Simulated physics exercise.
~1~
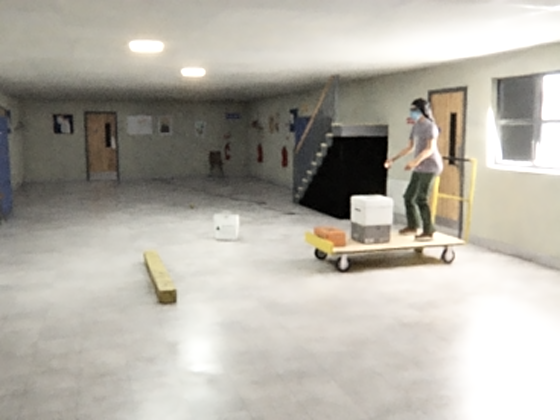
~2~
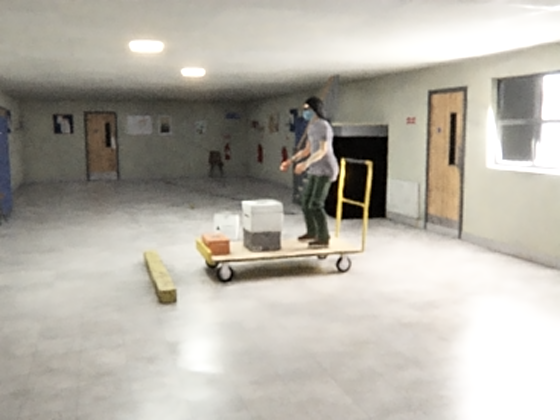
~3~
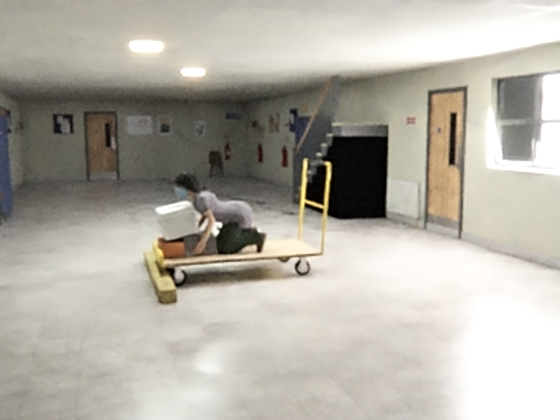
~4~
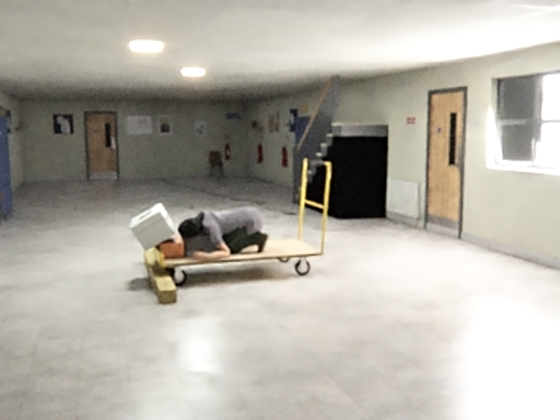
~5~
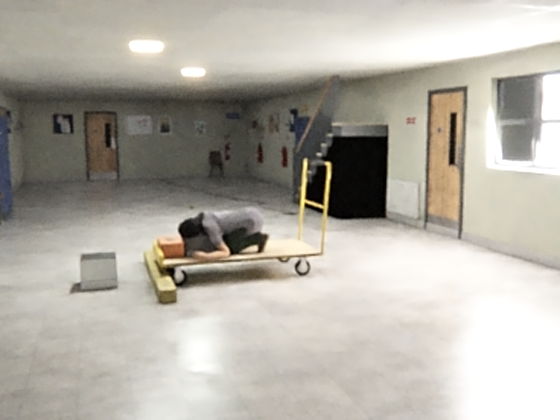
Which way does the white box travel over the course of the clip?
It moves to the left, first riding on the trolley and then going over the front edge to the floor.
In a wide, pale-floored hall seen from a still camera, a flat trolley with a yellow rail rolls left toward a low yellowish kerb. A person in a grey top and dark trousers stands on its deck, arms held forward, behind a white box stacked on a grey one, with an orange box at the front. The trolley stops against the kerb, and the person pitches forward onto the deck. The white box slides forward, tips over the front and drops to the floor beyond the kerb. It ends upside down there, while the person stays folded low behind the orange box.
